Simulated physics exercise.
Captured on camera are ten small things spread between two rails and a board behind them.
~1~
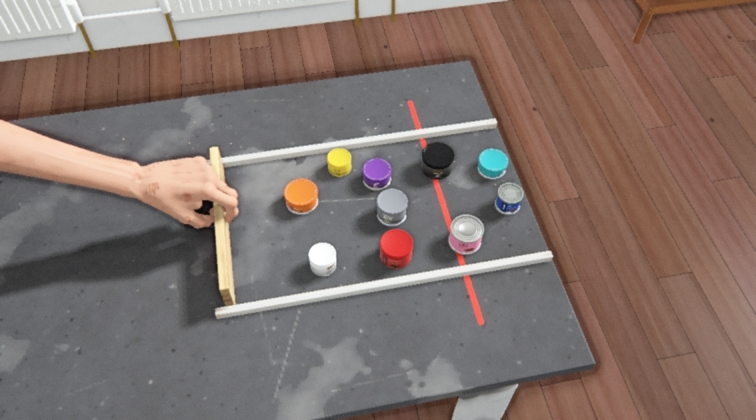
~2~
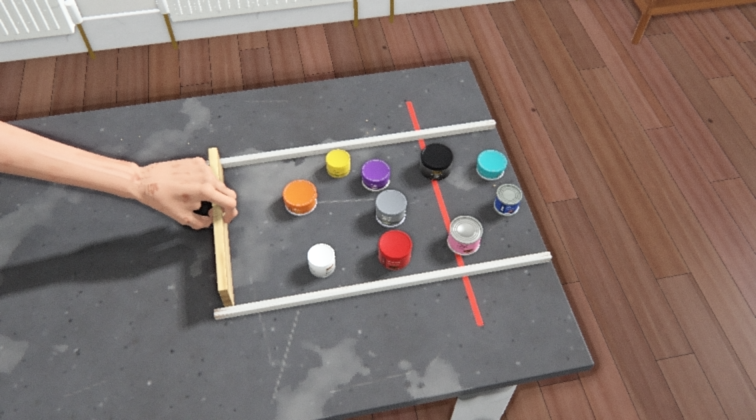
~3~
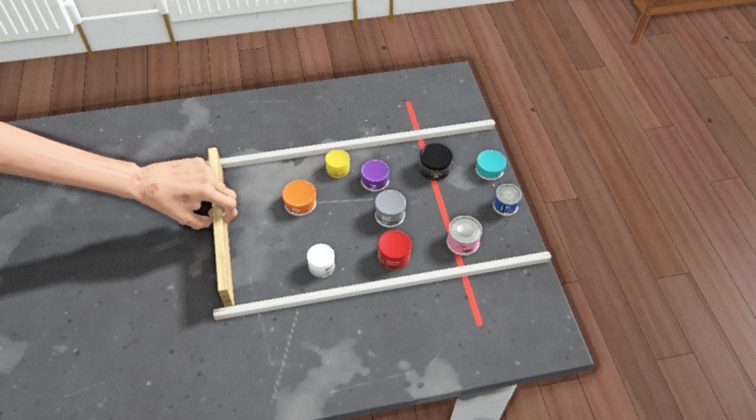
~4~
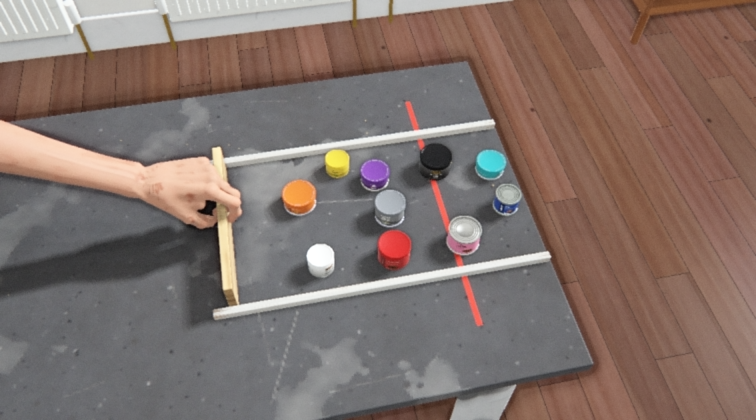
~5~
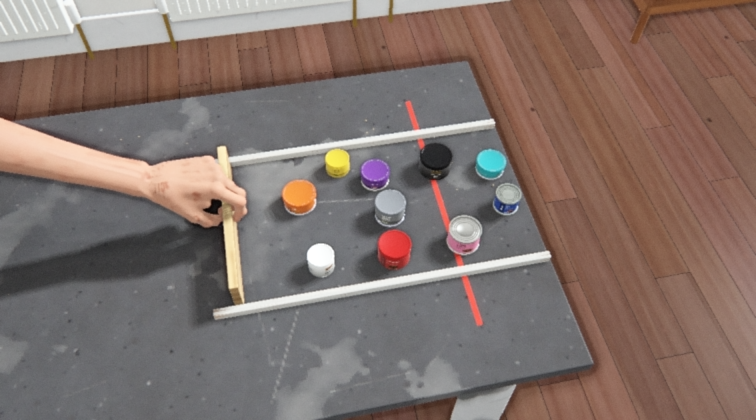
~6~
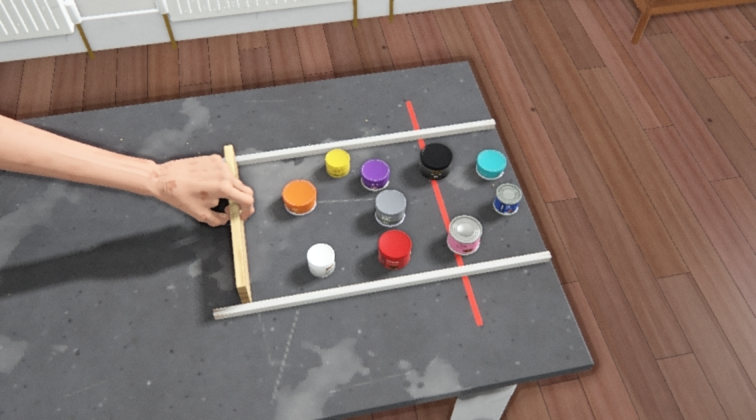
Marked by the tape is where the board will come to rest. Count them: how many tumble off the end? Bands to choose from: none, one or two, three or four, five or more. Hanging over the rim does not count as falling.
Final answer: None.
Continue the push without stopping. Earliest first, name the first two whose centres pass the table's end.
The order is the turquoise tin, then the pink tin.
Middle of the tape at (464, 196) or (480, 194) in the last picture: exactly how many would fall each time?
Respectively 1 and 2.
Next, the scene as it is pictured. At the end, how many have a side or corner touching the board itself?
It's touching 5 at the end.
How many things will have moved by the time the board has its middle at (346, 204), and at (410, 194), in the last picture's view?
The count reaches 5 first and 8 second.
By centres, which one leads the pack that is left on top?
Foremost: The turquoise tin.
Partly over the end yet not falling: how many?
Overhanging ones - 1.
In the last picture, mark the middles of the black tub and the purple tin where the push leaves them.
The first ends close to (473, 163), the second close to (442, 159).
Early on, none off yet; blue tin at rest near (507, 200); turquoise tin at rest near (491, 165); pink tin at rest near (464, 236).
A while later, none off yet; blue tin at rest near (507, 200); turquoise tin at rest near (491, 165); pink tin travelled about its own width near (486, 232).
Finally, the number that fall off is zero.
